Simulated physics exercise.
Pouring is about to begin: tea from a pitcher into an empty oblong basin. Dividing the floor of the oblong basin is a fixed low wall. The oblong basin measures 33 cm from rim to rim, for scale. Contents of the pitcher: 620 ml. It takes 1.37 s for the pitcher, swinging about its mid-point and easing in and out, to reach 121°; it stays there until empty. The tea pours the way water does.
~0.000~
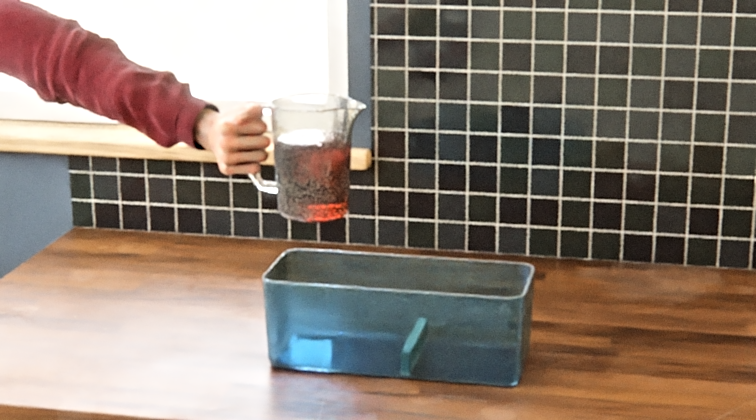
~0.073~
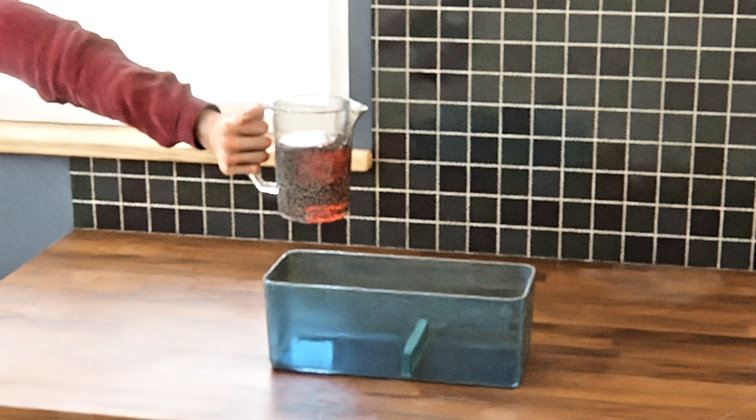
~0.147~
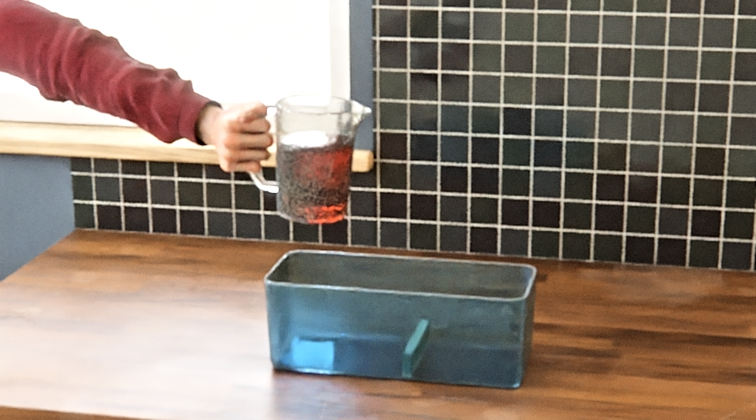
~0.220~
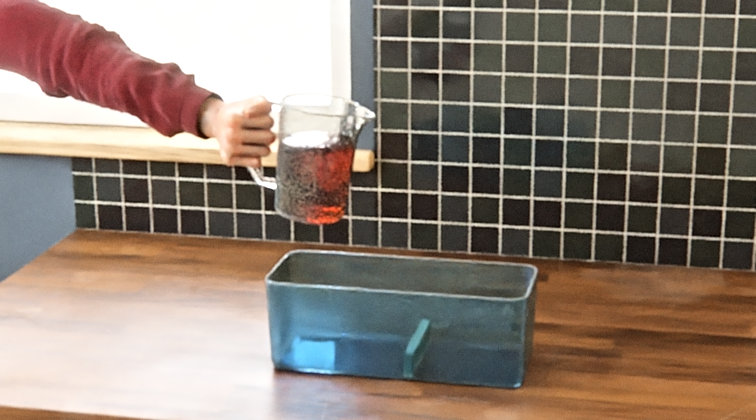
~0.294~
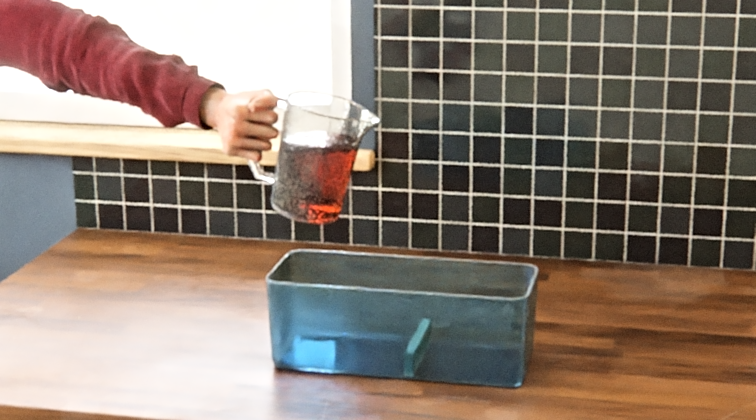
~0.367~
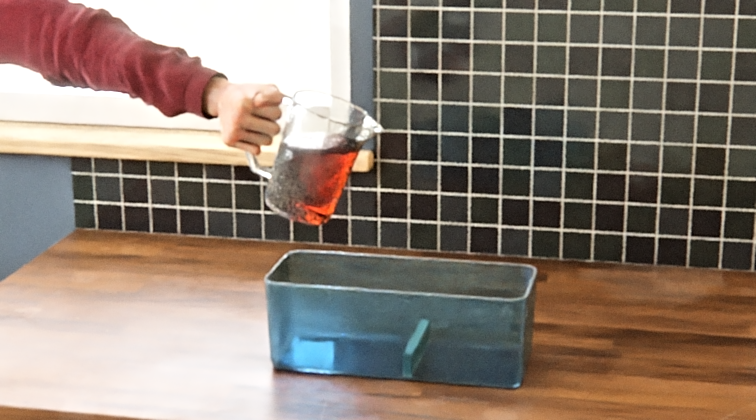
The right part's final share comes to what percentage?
It comes to roughly 60 %.
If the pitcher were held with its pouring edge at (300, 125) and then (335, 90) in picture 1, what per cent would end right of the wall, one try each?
Near 10 in a hundred on the first go and near 10 in a hundred on the second.
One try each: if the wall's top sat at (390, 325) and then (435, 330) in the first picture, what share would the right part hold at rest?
Some 85 in a hundred, then some 20 in a hundred.
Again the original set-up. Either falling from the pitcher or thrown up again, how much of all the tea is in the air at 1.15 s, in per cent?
Around 14 per cent of the liquid is in flight.
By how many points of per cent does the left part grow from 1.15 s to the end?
24 %.
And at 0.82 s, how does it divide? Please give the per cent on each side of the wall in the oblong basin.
About 0 left, 3 right.
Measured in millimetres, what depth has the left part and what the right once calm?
On the left it stands about 10 mm, on the right about 22 mm.
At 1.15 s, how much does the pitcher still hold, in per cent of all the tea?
About 16 per cent.
Then, 0.82 s in, the tilt is 79° and 84 per cent is still to pour, 0 is left of the wall and 3 right of it.
Then, 1.15 s in, the tilt is 113° and 17 per cent is still to pour, 15 is left of the wall and 53 right of it.
Then, 1.49 s in, the tilt is 121° and 0 per cent is still to pour, 36 is left of the wall and 63 right of it.
Then, 1.87 s in, the tilt is 121° and 0 per cent is still to pour, 39 is left of the wall and 60 right of it.
Finally, 39 per cent lies left of the wall, 60 right of it and 1 outside.
